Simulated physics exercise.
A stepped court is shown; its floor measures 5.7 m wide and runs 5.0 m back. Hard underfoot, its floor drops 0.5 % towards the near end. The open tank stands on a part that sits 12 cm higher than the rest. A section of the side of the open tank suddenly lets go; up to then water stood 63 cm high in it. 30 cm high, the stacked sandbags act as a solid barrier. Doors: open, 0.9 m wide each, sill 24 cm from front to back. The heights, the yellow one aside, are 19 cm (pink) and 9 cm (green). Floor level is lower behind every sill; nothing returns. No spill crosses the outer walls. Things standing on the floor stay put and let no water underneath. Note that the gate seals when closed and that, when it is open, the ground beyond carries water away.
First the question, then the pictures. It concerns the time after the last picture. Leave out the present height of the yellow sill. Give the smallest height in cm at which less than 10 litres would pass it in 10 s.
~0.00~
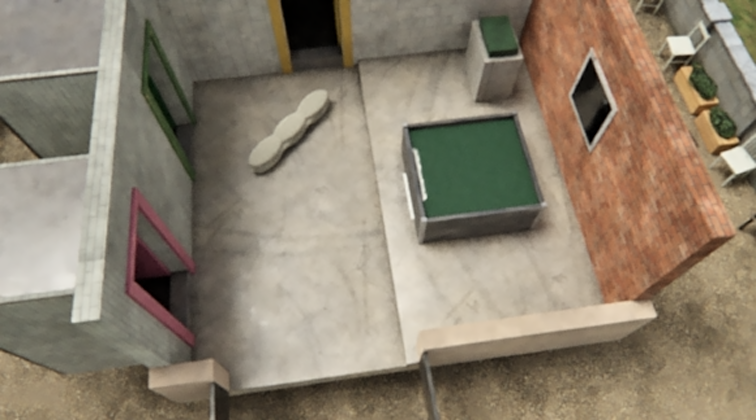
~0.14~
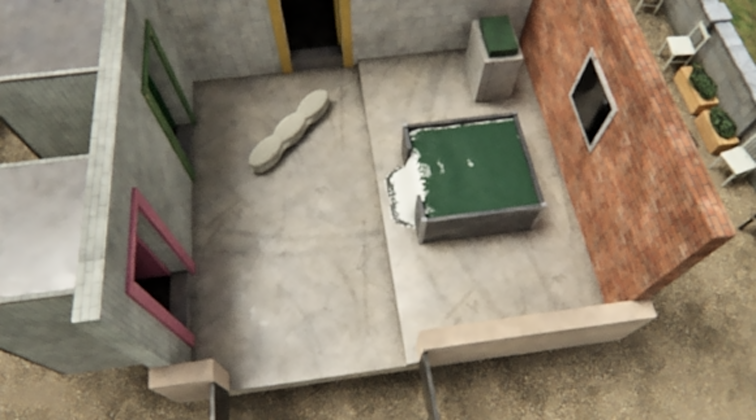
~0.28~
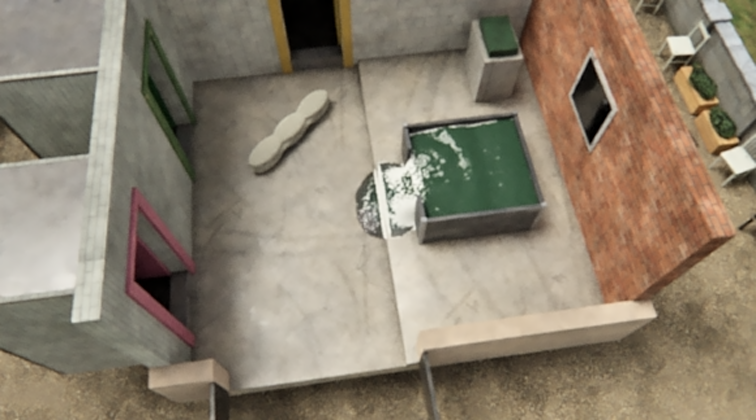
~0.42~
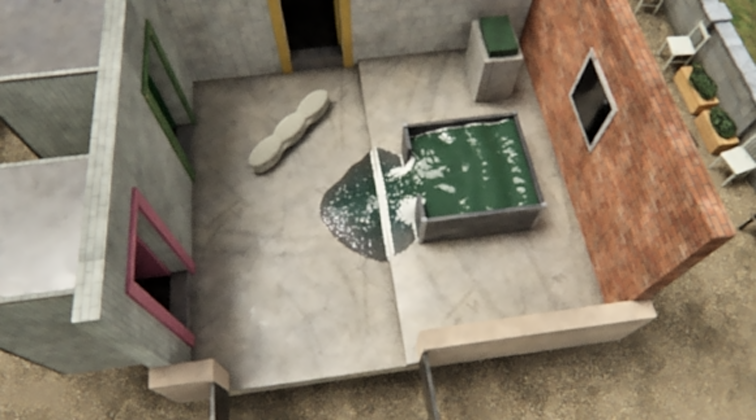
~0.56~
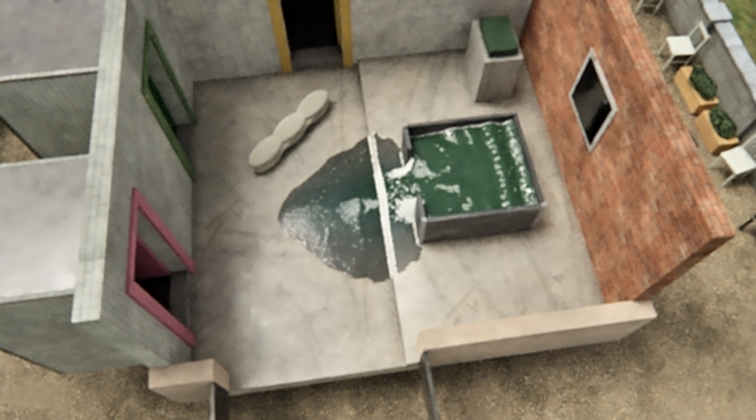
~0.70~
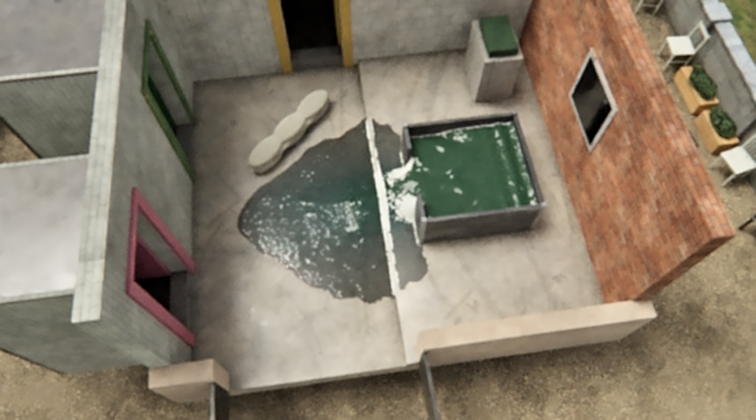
Roughly 7 cm.
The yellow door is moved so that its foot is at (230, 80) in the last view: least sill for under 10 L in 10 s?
Close to 7.5 cm at the least.
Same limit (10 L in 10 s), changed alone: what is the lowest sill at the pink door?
Door pink, min height approx. 16 cm.
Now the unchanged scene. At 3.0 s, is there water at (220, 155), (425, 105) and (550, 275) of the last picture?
Going in order: Swamped, untouched, untouched.
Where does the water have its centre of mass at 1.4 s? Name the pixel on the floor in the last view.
Around (400, 197).
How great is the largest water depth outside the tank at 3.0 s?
It gets to close to 24 centimetres there.
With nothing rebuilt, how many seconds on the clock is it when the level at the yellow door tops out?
Near 5.0 s.
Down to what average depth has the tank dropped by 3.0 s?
Average depth: Approx. 25 cm.
After 1.4 s water covers 35 % of the floor, deepest (33 cm) near (408, 200); it has not reached the yellow door.
After 3.0 s water covers 45 % of the floor, deepest (24 cm) near (192, 377); 3 cm at the yellow door, 0 litres in over its 25 cm sill.
After 10.0 s water covers 55 % of the floor, deepest (10 cm) near (192, 377); 8 cm at the yellow door, 0 litres in over its 25 cm sill.
At the yellow door as built, the water arrived by 2.2 s and peaked near 10 cm at 4.8 s.
Run again over the same 10 s with other heights there, 24 litres in over 5.5 cm, 6 litres over 7.5 cm. The limit of 10 litres is kept from about 7 cm up.
